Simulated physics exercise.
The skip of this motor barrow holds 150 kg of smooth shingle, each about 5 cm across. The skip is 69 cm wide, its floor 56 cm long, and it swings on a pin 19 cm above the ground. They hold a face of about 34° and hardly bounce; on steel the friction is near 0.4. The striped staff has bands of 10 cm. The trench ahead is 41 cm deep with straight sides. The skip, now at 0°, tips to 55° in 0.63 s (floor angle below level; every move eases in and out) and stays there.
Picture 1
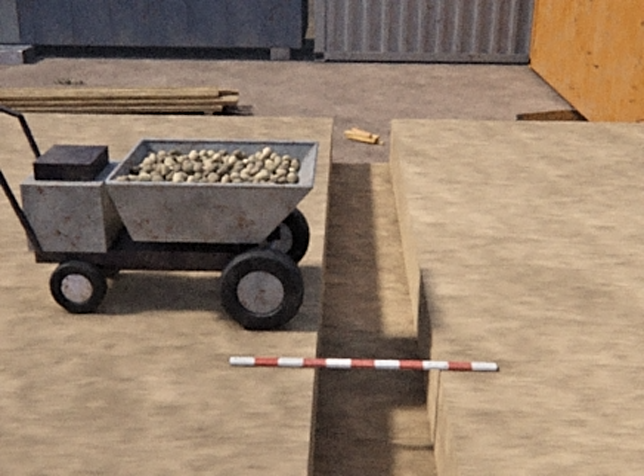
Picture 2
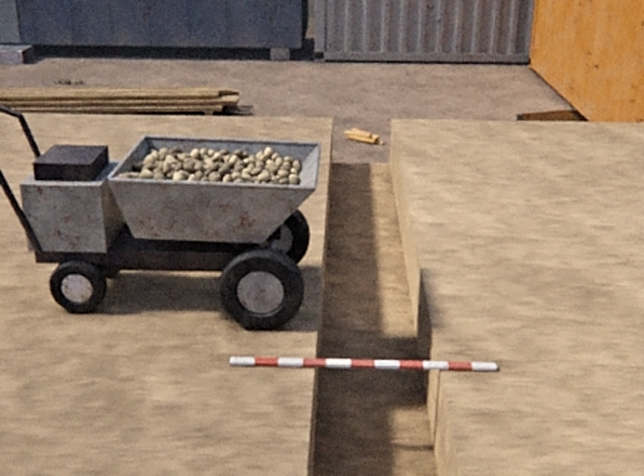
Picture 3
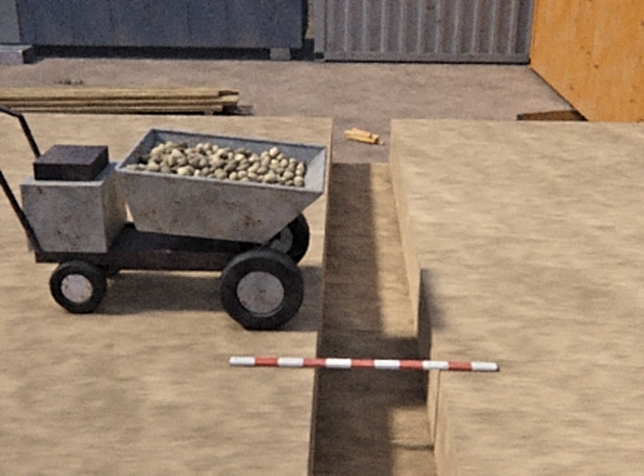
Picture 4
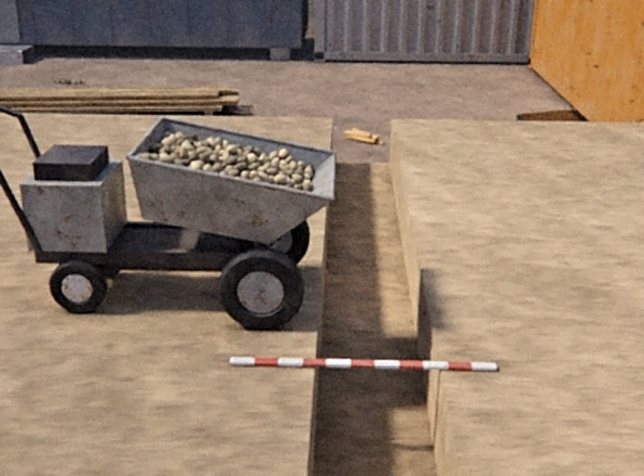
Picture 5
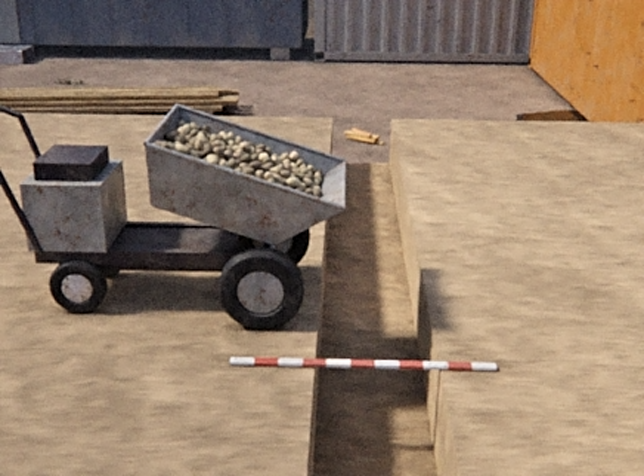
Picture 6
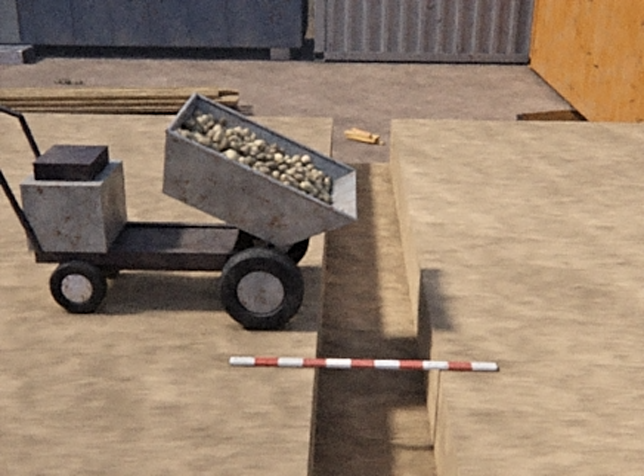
A grey skip full of smooth stones tilting steadily up on a small motor barrow, its lip leaning right over a trench.
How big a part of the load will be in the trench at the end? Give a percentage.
Some 43 per cent of it.
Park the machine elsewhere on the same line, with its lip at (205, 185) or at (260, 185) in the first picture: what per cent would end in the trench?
First some 65, then 75 per cent.
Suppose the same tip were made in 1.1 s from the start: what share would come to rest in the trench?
It would be near 55 per cent.
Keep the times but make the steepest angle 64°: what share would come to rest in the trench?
In that case some 50 per cent.
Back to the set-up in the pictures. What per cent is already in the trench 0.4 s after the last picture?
About 10 per cent by then.
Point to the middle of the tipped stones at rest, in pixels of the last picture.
Near (418, 354).
Then, 0.2 s after the last picture the floor is at 46°, 100 % in the skip; the foremost stones are at (353, 228).
Then, 0.4 s after the last picture the floor is at 55°, 91 % in the skip, 9 % in the trench; the foremost stones are at (428, 275).
Then, 0.8 s after the last picture the floor is at 55°, 49 % in the skip, 19 % in the trench, 32 % past the trench; the foremost stones are at (546, 308).
Then, 2.7 s after the last picture the floor is at 55°, 22 % in the skip, 43 % in the trench, 35 % past the trench; the foremost stones are past the picture's edge.
